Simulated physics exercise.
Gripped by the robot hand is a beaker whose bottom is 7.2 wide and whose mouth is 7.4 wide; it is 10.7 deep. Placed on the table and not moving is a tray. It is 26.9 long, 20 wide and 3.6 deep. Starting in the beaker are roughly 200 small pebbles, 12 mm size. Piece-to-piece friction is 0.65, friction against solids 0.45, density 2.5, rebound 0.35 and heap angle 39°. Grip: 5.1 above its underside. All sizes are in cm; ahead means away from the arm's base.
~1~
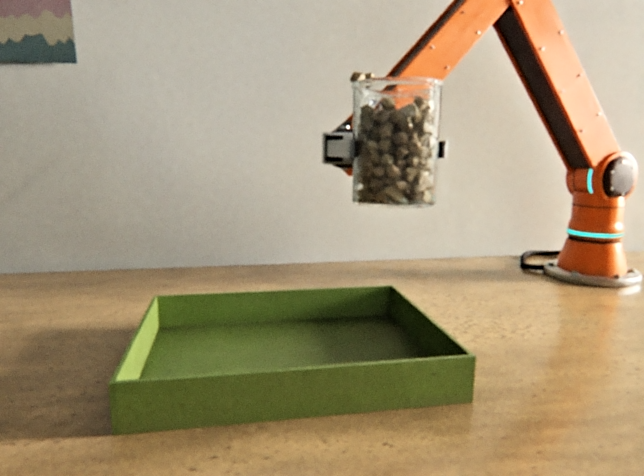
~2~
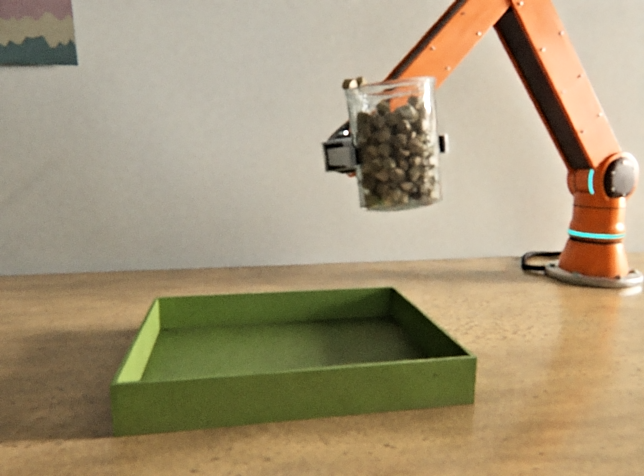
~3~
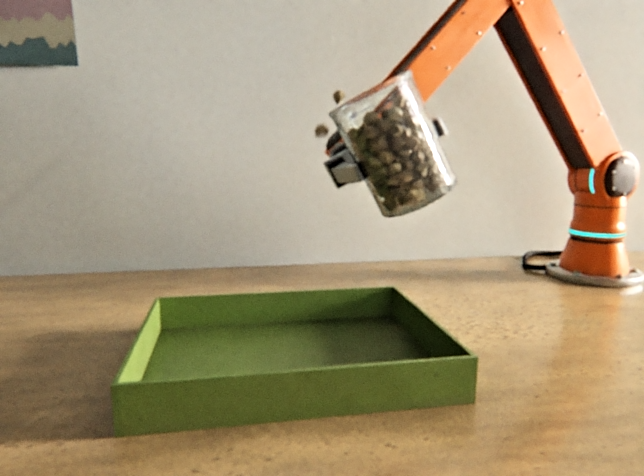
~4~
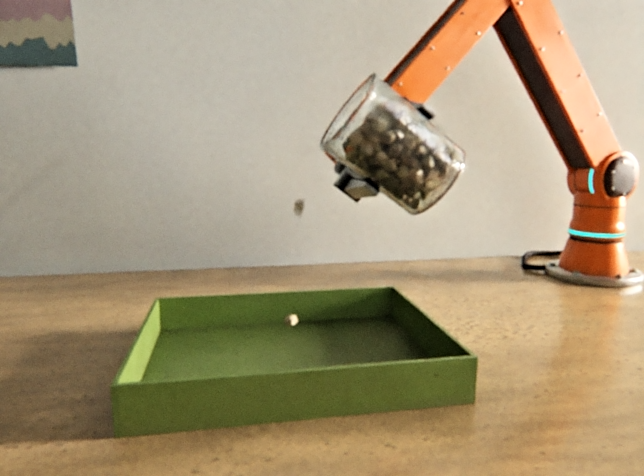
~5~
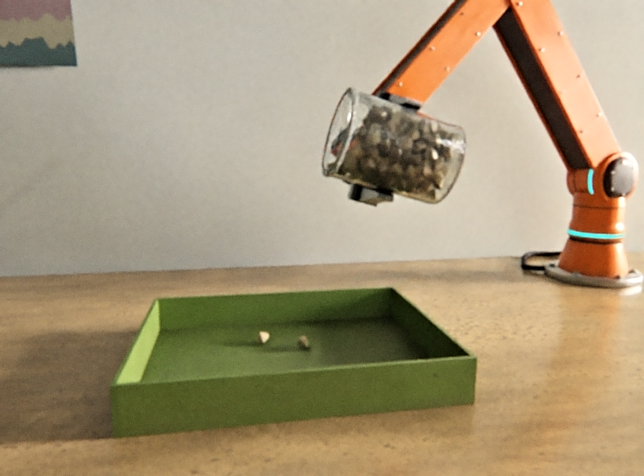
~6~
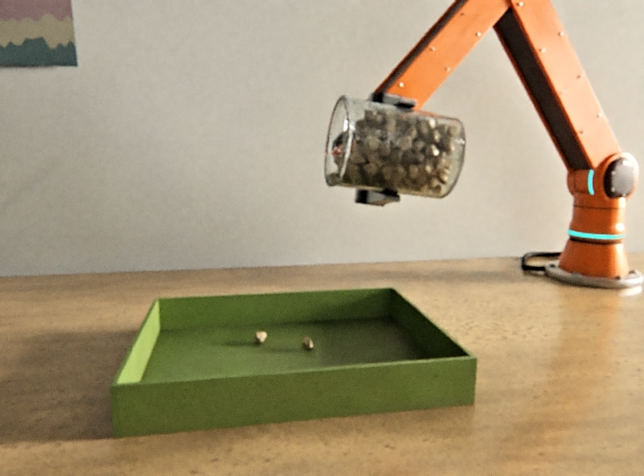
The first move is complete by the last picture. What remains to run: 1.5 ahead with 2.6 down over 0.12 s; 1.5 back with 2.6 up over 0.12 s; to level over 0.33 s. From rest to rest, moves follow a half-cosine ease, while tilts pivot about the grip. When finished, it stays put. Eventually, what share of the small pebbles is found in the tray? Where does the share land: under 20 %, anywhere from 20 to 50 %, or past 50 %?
It lands under 20 %.
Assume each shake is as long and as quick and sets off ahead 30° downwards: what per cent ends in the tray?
You'd expect near 10 percent of it there.
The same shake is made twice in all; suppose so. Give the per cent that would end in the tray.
That share would be near 5 percent.
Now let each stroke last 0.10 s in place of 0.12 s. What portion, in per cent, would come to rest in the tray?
In that case about 5 in a hundred.
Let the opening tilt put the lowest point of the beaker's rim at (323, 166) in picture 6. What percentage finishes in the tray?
About 0 %.
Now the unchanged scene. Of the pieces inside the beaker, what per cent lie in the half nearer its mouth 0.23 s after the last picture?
Estimate: Around 40 %.
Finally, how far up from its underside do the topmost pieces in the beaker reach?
10.5 cm.
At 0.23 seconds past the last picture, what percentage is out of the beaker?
0 %.
Then, 0.23 s later, tilted 82° forward, highest piece 23 above the table; 199 in the beaker, 2 in the tray, 2 in flight or on a rim.
Then, 0.46 s later, tilted 22° forward, highest piece 25 above the table; 196 in the beaker, 6 in the tray, 1 in flight or on a rim.
Then, 0.77 s later, level, highest piece 25 above the table; 196 in the beaker, 7 in the tray.
Then, 1.82 s later, level, highest piece 25 above the table; 196 in the beaker, 7 in the tray.
At rest, 196 in the beaker, 7 in the tray. That is 3 % in the tray.
